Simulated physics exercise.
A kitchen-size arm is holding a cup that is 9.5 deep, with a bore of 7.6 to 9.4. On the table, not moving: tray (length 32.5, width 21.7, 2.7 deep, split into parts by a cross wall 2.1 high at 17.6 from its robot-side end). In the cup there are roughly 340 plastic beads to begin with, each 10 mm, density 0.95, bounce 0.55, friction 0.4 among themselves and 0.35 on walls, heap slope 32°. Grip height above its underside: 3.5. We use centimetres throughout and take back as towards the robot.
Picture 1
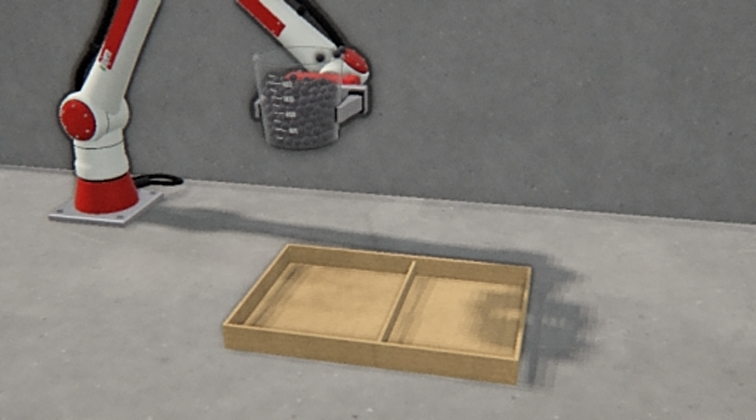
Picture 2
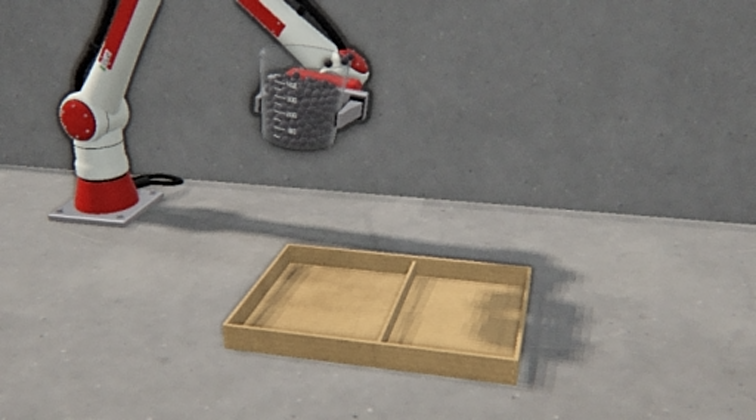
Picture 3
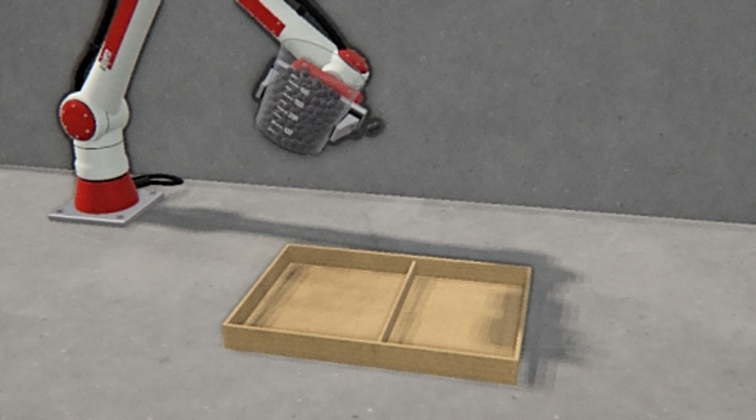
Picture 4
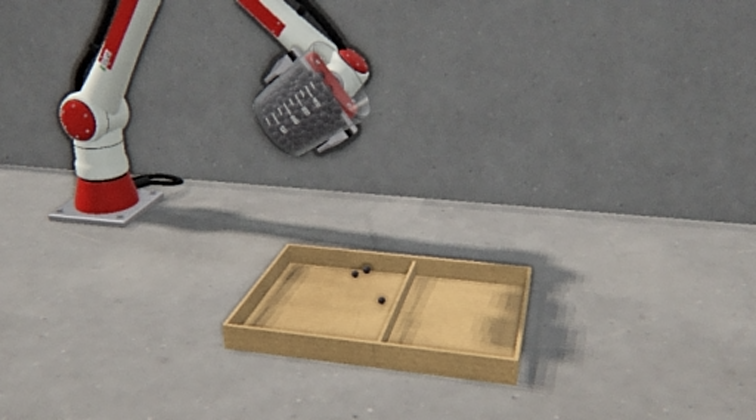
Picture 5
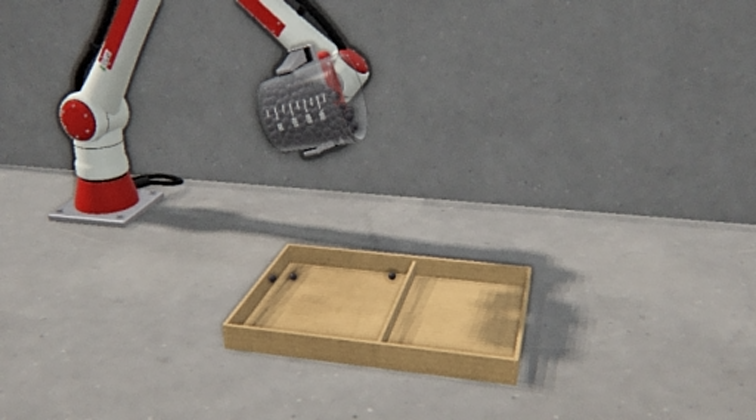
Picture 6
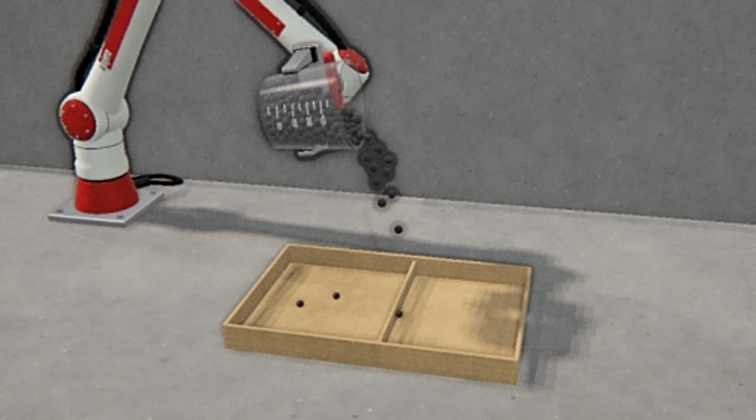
A red and white robotic arm, mounted at the left, holds a clear cup of dark beads above a grey floor and before a grey wall, seen by a still camera from slightly above. Below sits a shallow tan tray split in two by a cross wall. The arm tilts the cup steadily rightward, a few beads land and roll in the left part, then a thicker clump pours from the rim.
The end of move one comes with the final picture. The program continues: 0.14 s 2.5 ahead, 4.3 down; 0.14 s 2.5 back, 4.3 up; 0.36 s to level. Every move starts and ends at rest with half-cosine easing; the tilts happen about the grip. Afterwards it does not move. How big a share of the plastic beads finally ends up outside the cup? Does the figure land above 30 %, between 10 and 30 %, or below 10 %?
The figure lands between 10 and 30 %.
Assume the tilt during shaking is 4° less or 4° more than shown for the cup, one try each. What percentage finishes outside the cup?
First try near 15 %, second near 30 %.
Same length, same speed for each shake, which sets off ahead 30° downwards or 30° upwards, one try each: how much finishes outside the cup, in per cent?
It comes to around 45 per cent on the first try and around 70 per cent on the second.
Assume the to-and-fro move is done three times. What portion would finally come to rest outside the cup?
It would come to around 40 %.
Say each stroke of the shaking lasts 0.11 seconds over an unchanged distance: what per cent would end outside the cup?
Roughly 30 percent then.
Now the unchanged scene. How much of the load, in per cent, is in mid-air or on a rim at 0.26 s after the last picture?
9 %.
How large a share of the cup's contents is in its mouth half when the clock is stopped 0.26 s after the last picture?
Estimate: Around 45 %.
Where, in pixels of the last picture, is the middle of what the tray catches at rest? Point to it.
Near (455, 320).
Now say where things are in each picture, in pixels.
The first frame shows cup middle at (300, 99), level; upper third of the load around (300, 92), from x 265 to 340, top at y 50; 344 in the cup.
The second frame shows cup middle at (302, 99), tilted 8° forward; upper third of the load around (300, 93), from x 270 to 350, top at y 55.
The third frame shows cup middle at (305, 101), tilted 28° forward; upper third of the load around (298, 94), from x 265 to 375, top at y 70; 341 in the cup, 3 in flight or on a rim.
The fourth frame shows cup middle at (309, 104), tilted 53° forward; upper third of the load around (297, 93), from x 265 to 380, top at y 70; 341 in the cup, 3 in the robot-side part.
The fifth frame shows cup middle at (311, 108), tilted 73° forward; upper third of the load around (297, 96), from x 265 to 390, top at y 80; 341 in the cup, 2 in the robot-side part, 1 in flight or on a rim.
The sixth frame shows cup middle at (311, 109), tilted 81° forward; upper third of the load around (295, 102), from x 265 to 400, top at y 85; 332 in the cup, 2 in the robot-side part, 1 in the far-side part, 9 in flight or on a rim.
Then, 0.26 s after the last picture, tilted 81° forward, highest piece 27 above the table; 297 in the cup, 11 in the far-side part, 5 in the robot-side part, 31 in flight or on a rim.
Then, 0.51 s after the last picture, tilted 23° forward, highest piece 30 above the table; 267 in the cup, 56 in the far-side part, 15 in the robot-side part, 6 in flight or on a rim.
Then, 0.84 s after the last picture, level, highest piece 29 above the table; 267 in the cup, 61 in the far-side part, 14 in the robot-side part, 1 on the table or floor, 1 in flight or on a rim.
Then, 1.89 s after the last picture, level, highest piece 29 above the table; 267 in the cup, 62 in the far-side part, 14 in the robot-side part, 1 on the table or floor.
Final count, 267 in the cup, 62 in the far-side part, 14 in the robot-side part, 1 on the table or floor. That is 22 % outside the cup.
